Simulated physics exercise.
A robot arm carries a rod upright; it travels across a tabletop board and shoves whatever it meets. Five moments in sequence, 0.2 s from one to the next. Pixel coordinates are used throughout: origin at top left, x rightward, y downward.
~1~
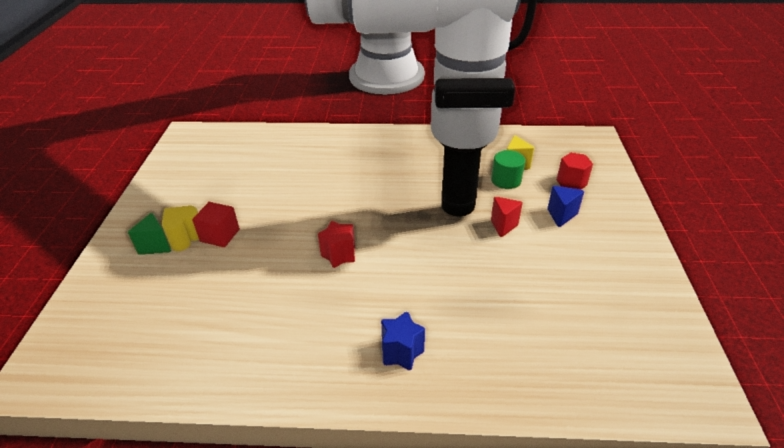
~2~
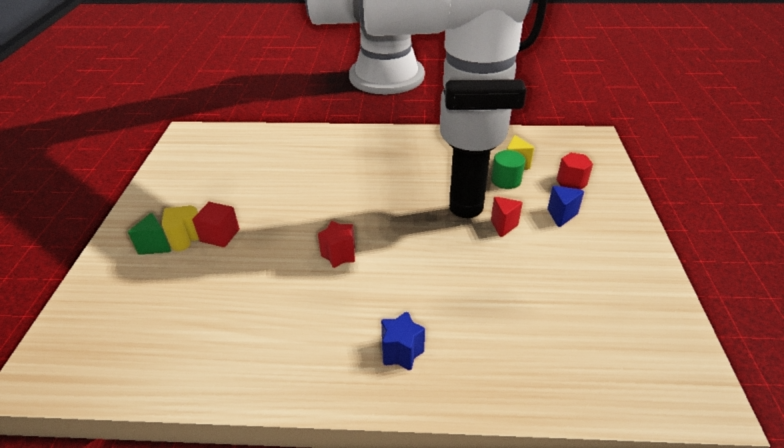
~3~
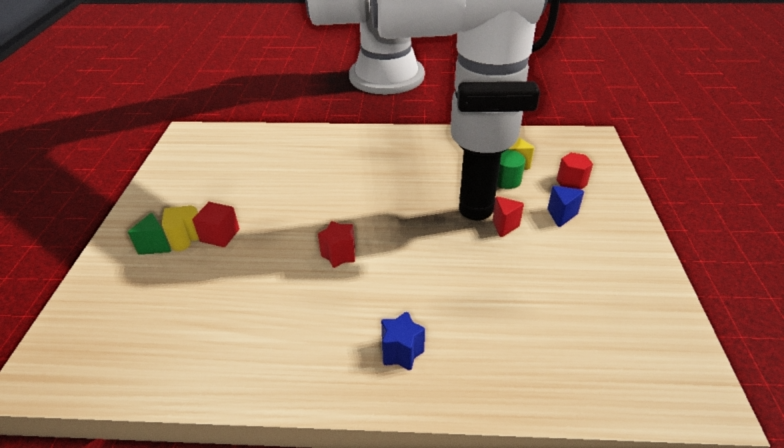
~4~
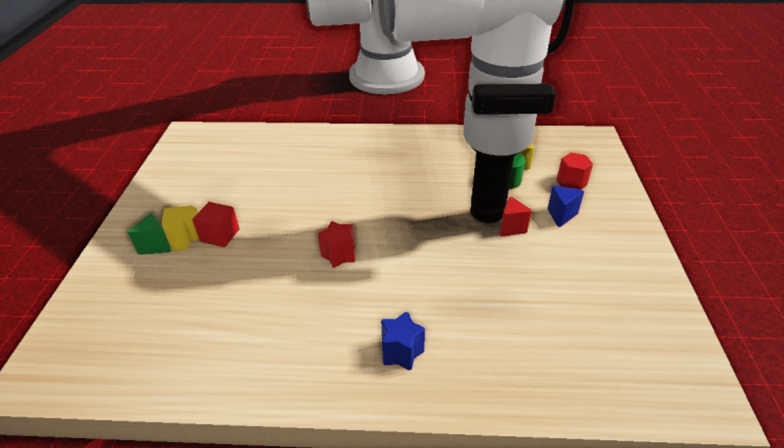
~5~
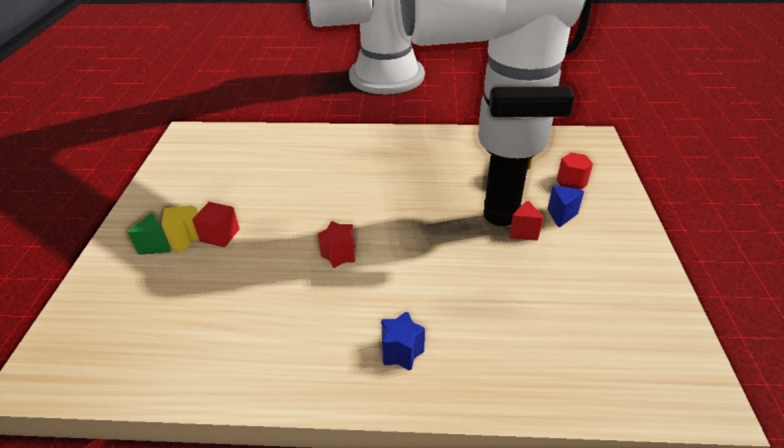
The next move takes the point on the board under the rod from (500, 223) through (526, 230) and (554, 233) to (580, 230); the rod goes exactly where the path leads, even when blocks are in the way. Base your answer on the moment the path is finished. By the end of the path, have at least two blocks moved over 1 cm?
Yes, I think so.
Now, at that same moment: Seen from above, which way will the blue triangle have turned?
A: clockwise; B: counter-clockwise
I choose B.
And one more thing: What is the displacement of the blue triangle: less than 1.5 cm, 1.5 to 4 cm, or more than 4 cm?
From 1.5 to 4 cm.
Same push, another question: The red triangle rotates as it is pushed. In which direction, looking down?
Seen from overhead, it turns clockwise.
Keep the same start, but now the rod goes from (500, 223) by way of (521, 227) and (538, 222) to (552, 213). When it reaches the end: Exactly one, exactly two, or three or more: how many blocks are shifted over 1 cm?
That push would leave two blocks displaced by more than about 1 cm.
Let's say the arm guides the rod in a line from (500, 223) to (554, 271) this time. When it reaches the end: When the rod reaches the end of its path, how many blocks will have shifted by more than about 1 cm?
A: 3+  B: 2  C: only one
Correct choice: C.
The first path, step by step. One third of the way, rod (528, 223); red triangle (556, 219).
Two thirds of the way, rod (556, 226); red triangle (581, 226), turned 25° clockwise; blue triangle (571, 192), turned 20° anticlockwise.
At the end, rod (582, 223); green circular block still; red triangle (585, 228), turned 40° clockwise; blue triangle (580, 189), turned 80° anticlockwise.
